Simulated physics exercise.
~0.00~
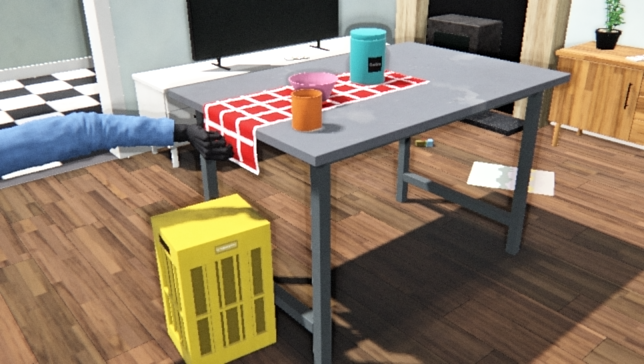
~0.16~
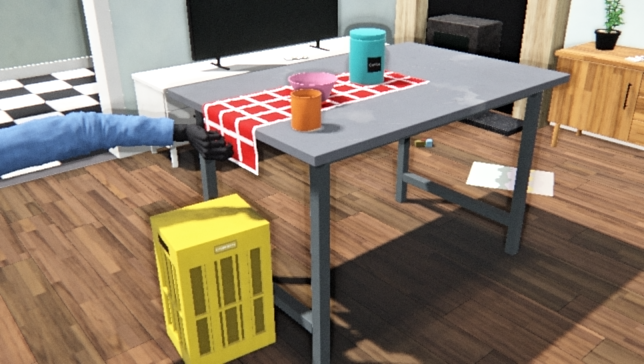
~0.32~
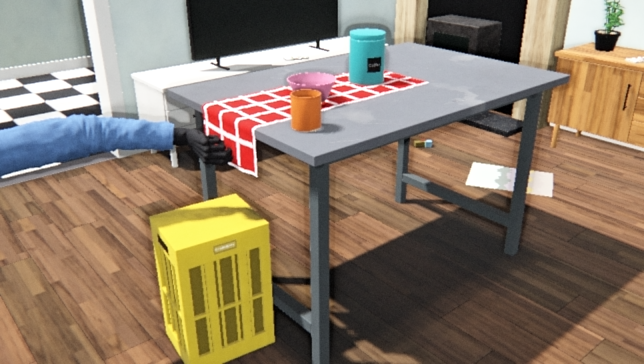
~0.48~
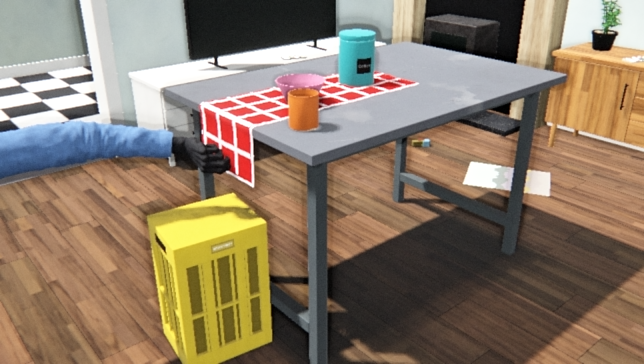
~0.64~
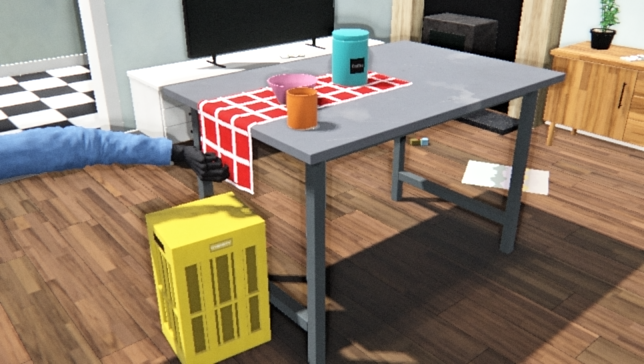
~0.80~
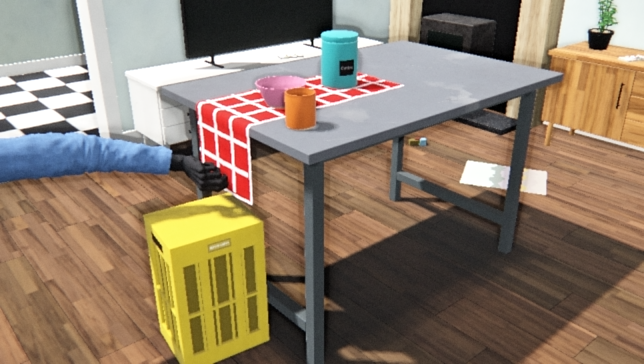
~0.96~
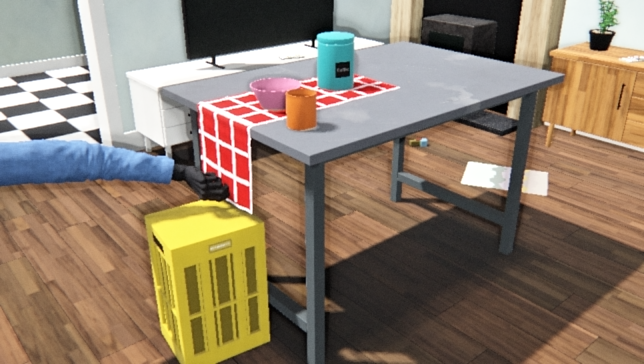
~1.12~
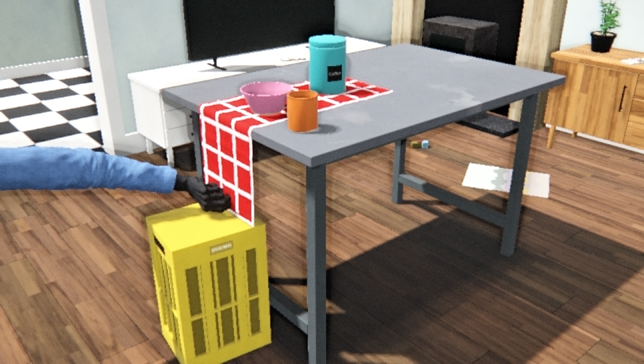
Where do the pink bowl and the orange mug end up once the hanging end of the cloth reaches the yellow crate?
Both are still up on the table. The pink bowl has been carried left with the cloth, while the orange mug has stayed in its place, clear of the edge.
